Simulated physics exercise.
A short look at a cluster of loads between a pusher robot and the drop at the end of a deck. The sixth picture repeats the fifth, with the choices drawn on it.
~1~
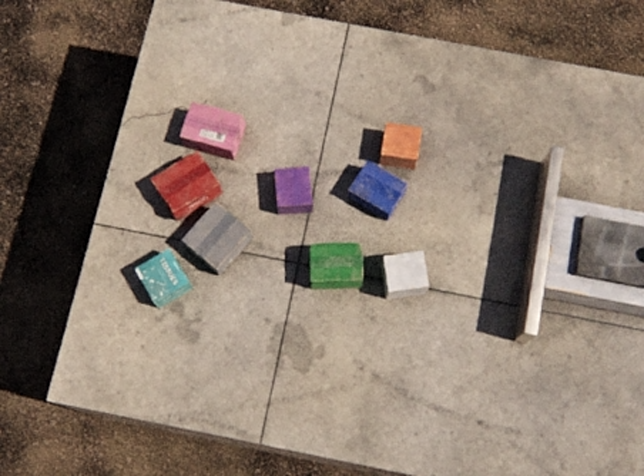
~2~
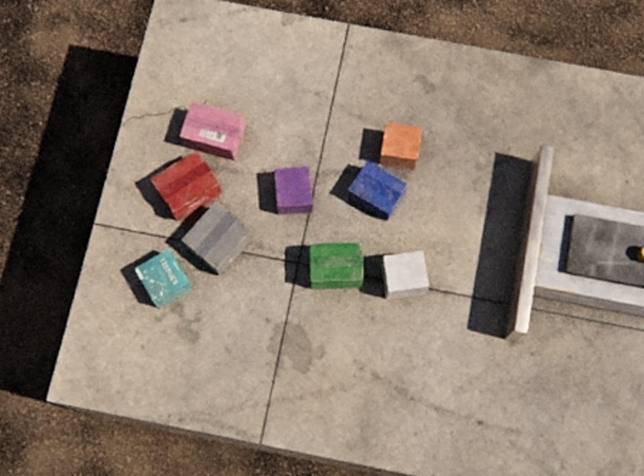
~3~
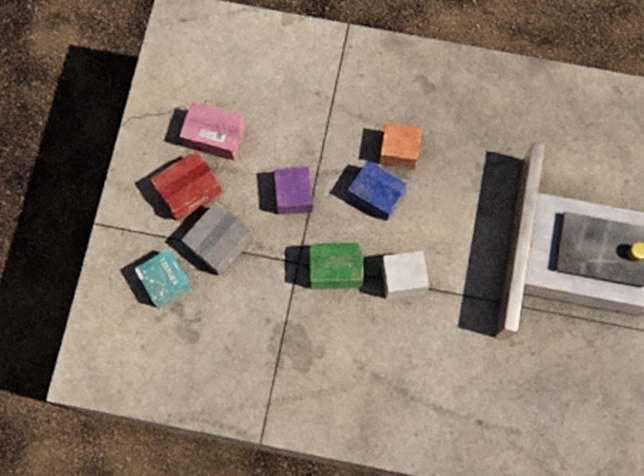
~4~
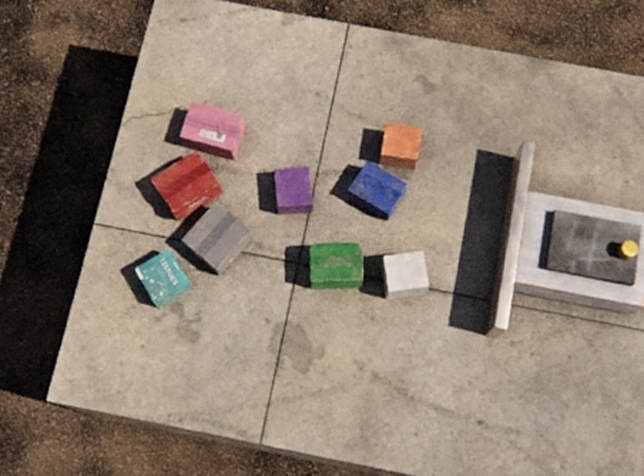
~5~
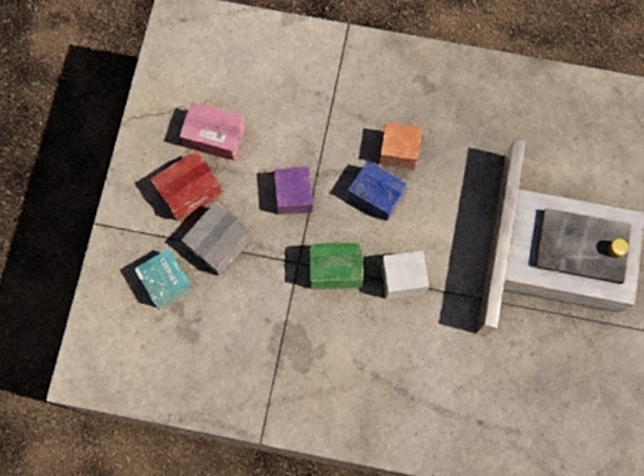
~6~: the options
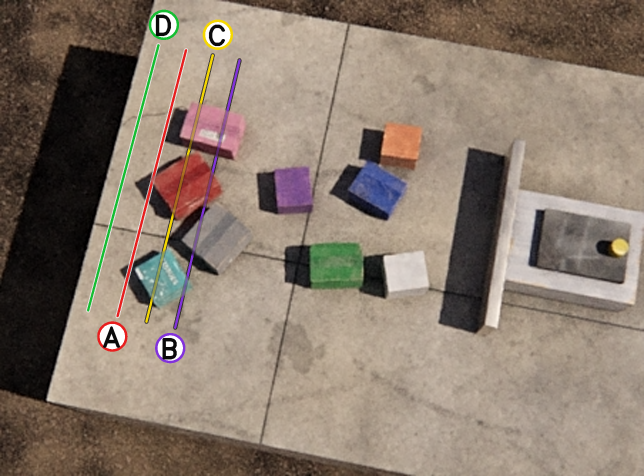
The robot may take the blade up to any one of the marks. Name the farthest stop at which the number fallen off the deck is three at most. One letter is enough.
As far as mark C.
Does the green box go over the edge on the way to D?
By then, yes.
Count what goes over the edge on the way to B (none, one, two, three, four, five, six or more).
Two.
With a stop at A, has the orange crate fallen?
By then, no.
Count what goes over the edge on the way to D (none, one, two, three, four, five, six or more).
Six or more.
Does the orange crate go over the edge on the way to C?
By then, no.
On the marked copy, A at (153, 178); B at (209, 189); C at (181, 184); D at (125, 173).
With C. Early on, robot (457, 221); orange crate (375, 142); green box (304, 259).
Further on, robot (340, 199); grey box (145, 223); red box (161, 173).
At the end, robot (248, 181); red box over the edge; grey box over the edge; two fallen.
As for the rest, A drops five; B is within the limit but short; D drops eight.
